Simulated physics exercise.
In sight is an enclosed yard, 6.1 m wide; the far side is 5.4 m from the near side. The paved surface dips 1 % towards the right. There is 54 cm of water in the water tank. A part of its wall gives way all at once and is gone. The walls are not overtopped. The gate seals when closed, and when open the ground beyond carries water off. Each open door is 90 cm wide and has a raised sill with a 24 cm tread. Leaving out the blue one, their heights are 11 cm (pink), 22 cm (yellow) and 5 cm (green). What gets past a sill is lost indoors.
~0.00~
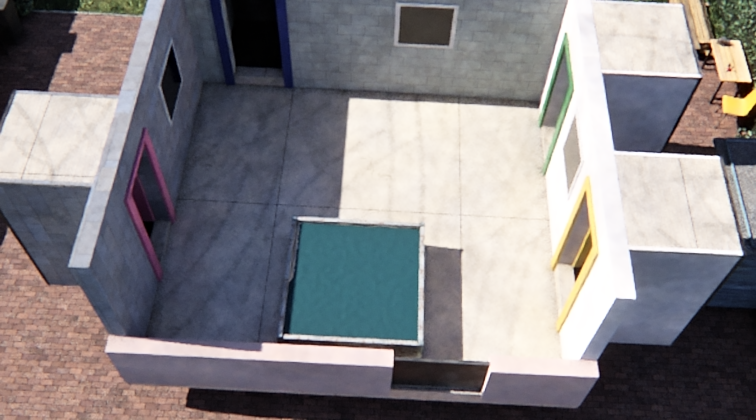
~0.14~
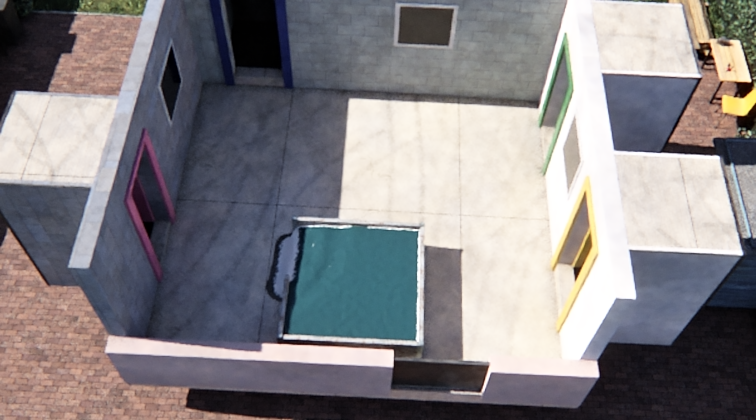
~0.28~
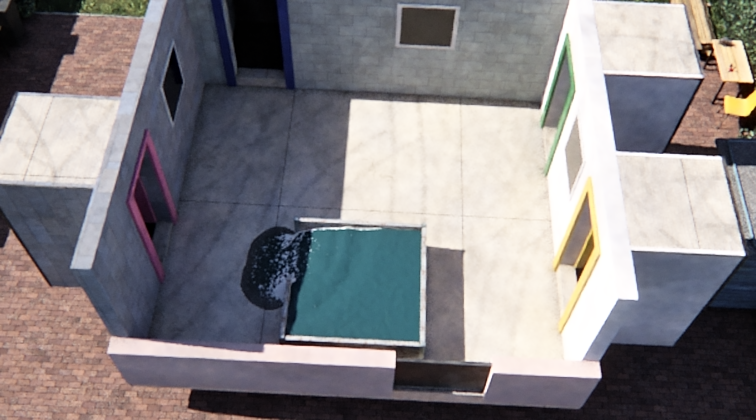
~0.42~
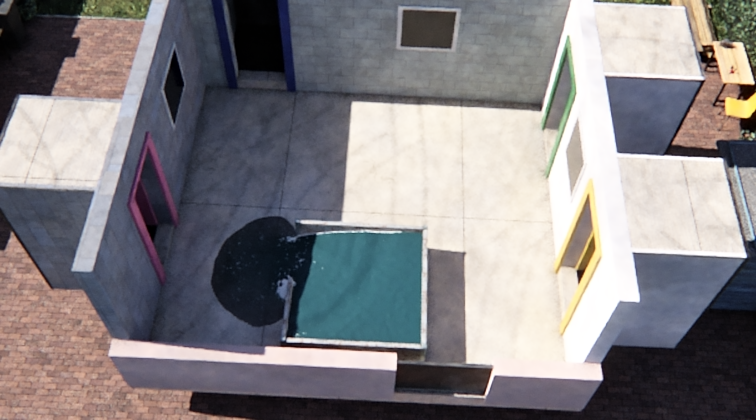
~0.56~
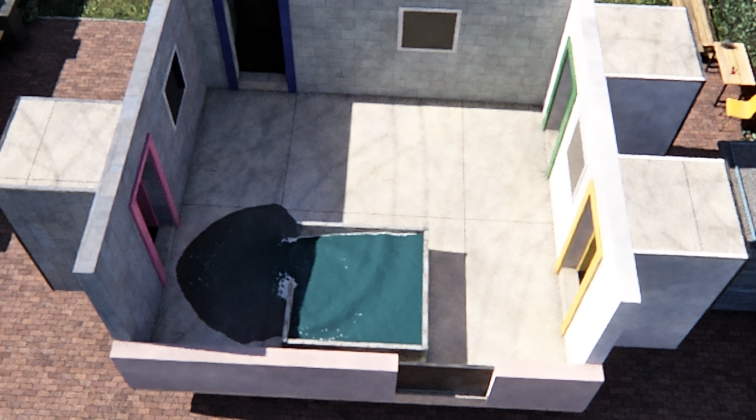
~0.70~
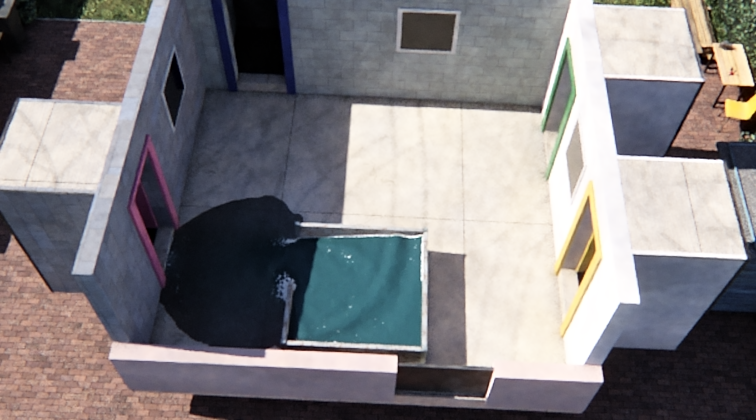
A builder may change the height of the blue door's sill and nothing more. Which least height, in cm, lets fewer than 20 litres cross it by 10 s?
Close to 11.5 cm is just enough.
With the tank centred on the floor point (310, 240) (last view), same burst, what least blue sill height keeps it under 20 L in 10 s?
About 16 cm.
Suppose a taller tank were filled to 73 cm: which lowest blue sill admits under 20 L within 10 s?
Then roughly 16 cm.
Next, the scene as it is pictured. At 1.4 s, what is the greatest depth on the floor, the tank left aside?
Up to some 28 cm.
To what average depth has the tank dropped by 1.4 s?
About 40 cm.
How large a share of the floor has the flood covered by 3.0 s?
About 30 per cent.
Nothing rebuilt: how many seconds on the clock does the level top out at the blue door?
Near 3.4 s.
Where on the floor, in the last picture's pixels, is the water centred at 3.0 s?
At about (288, 272).
After 1.4 s water covers 20 % of the floor, deepest (28 cm) near (284, 264); it has not reached the blue door.
After 3.0 s water covers 30 % of the floor, deepest (22 cm) near (146, 366); 15 cm at the blue door, 0 litres in over its 20 cm sill.
After 10.0 s water covers 85 % of the floor, deepest (10 cm) near (225, 96); 9 cm at the blue door, 0 litres in over its 20 cm sill.
At the blue door as built, the water arrived by 2.6 s and peaked near 16 cm at 3.4 s.
With a sill of 9.5 cm, 42 litres would have come in within the 10 s; with 13.5 cm, 7 litres. So under 20 litres takes about 11.5 cm.
